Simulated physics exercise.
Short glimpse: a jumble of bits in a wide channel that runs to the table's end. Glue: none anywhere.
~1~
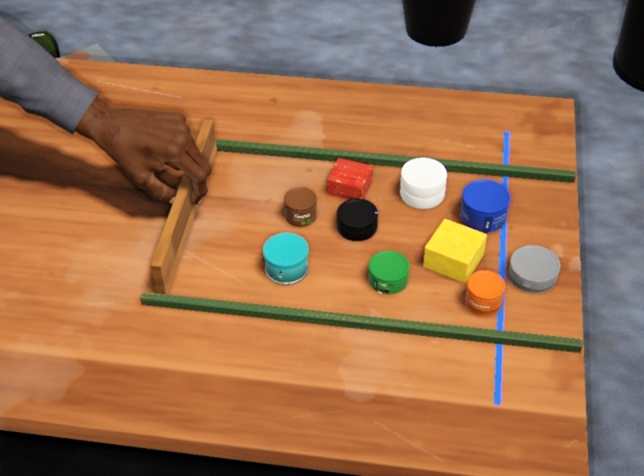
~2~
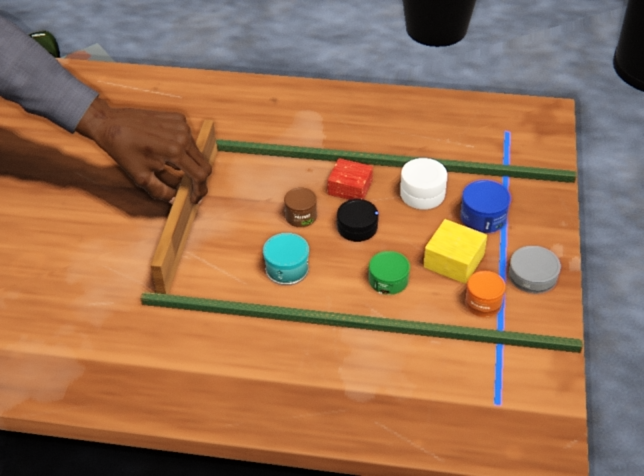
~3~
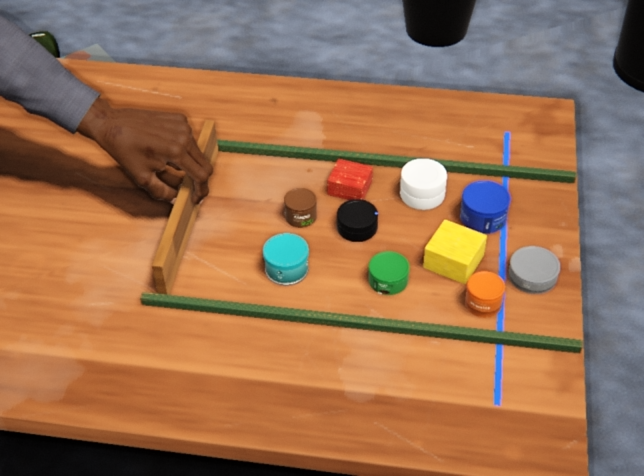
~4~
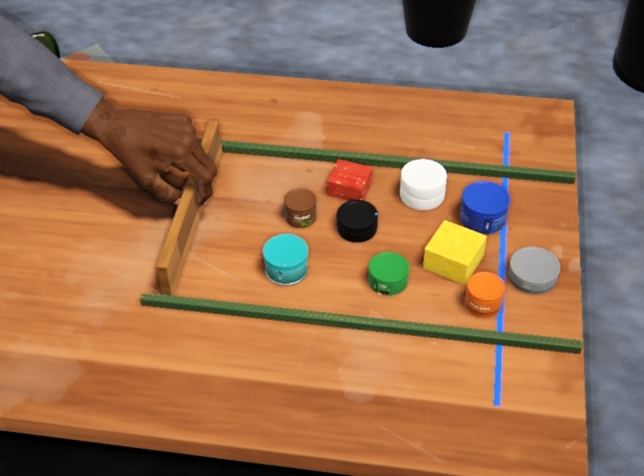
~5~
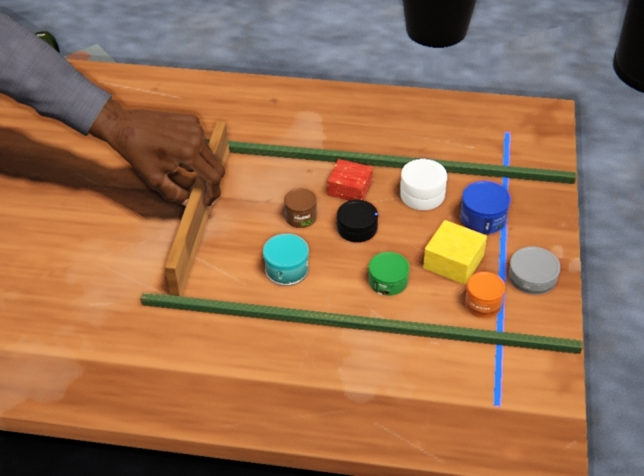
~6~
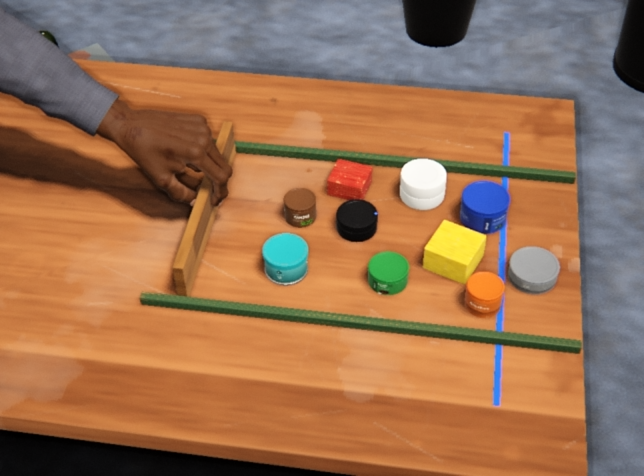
On a wooden table, a hand slides a board slightly right toward scattered coloured objects.
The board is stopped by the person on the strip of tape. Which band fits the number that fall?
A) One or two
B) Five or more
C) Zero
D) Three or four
One or two.
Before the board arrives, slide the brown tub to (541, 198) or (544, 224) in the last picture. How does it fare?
The brown tub drops off; falls.
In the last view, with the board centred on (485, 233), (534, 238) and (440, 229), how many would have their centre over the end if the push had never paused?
Respectively, 1, 5 and 0.
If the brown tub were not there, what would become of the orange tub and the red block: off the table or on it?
Well, the orange tub goes off the edge while the red block is still there.
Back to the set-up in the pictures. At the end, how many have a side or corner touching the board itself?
The figure is 4.
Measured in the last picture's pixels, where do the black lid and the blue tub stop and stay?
You'll find the black lid at roughly (524, 242) and the blue tub at roughly (561, 219).
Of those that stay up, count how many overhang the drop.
The count is 4.
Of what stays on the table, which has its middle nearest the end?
Orange tub.
A little later, none off yet; grey tub at rest near (533, 271); orange tub at rest near (484, 295); blue tub at rest near (484, 207).
Next, none off yet; grey tub shifted about its own width near (572, 275); orange tub shifted well along near (545, 318); blue tub shifted about its own width near (518, 214).
When it is over, the number that fall off is one or two; down, grey tub.
